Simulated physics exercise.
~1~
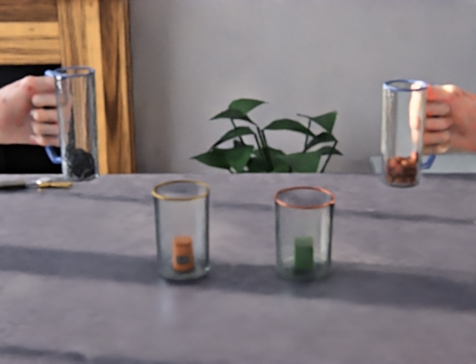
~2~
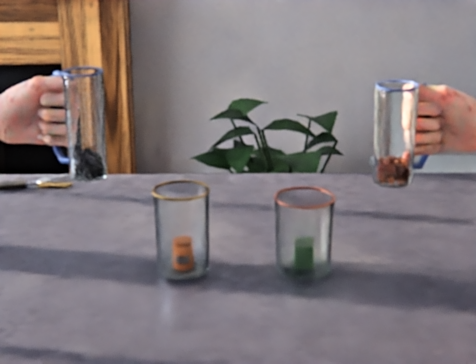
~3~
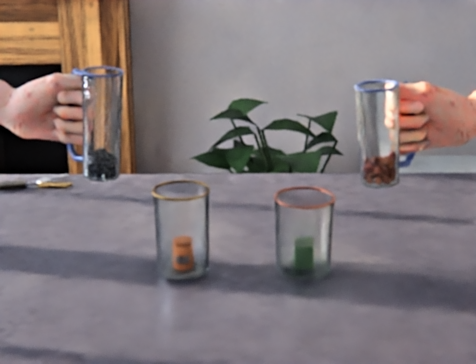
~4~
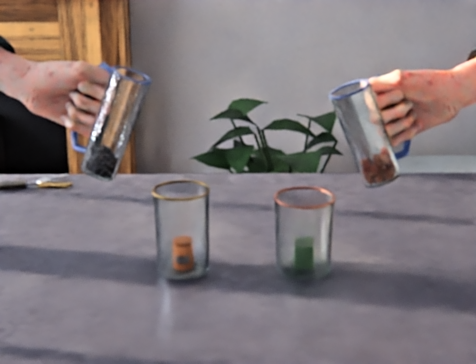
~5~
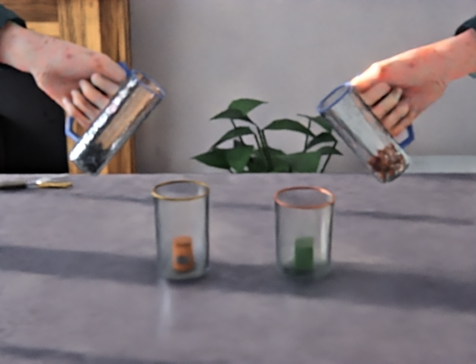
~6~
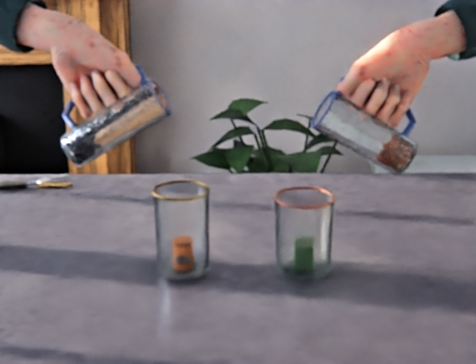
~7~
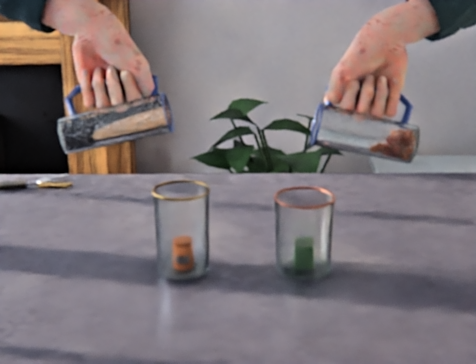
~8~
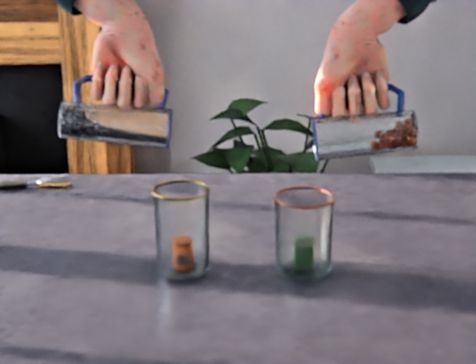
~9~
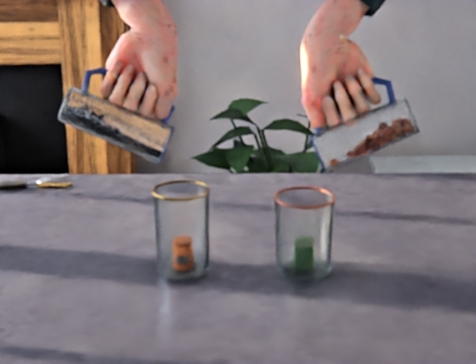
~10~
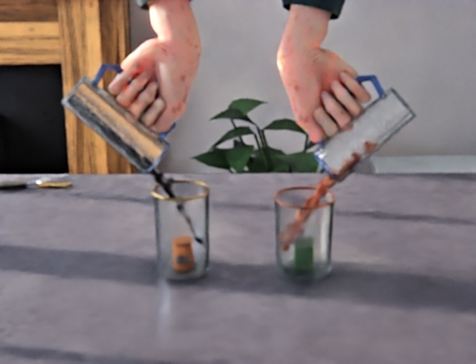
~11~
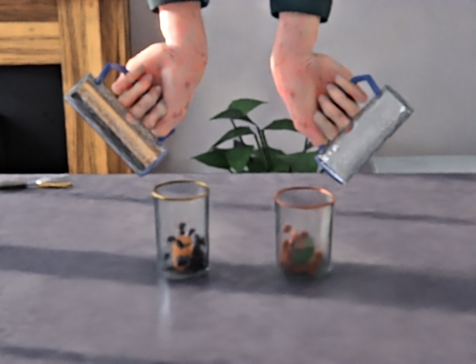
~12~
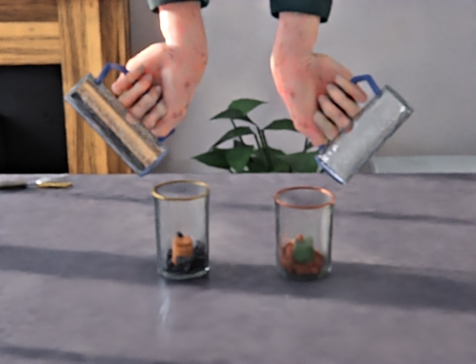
Two clear cups with blue rims and handles, one holding dark pieces and the other reddish-brown pieces, move inward in a pair of hands above a gray table. Below them stand two glasses, the left with a small orange object inside and the right with a green one, and a leafy plant sits behind. The hands tilt the cups onto their sides, and the pieces slide along toward the rims. Tipped further, both cups pour into the glasses together. The pieces settle low around the objects, whose tops still show, while the emptied cups stay tilted overhead.
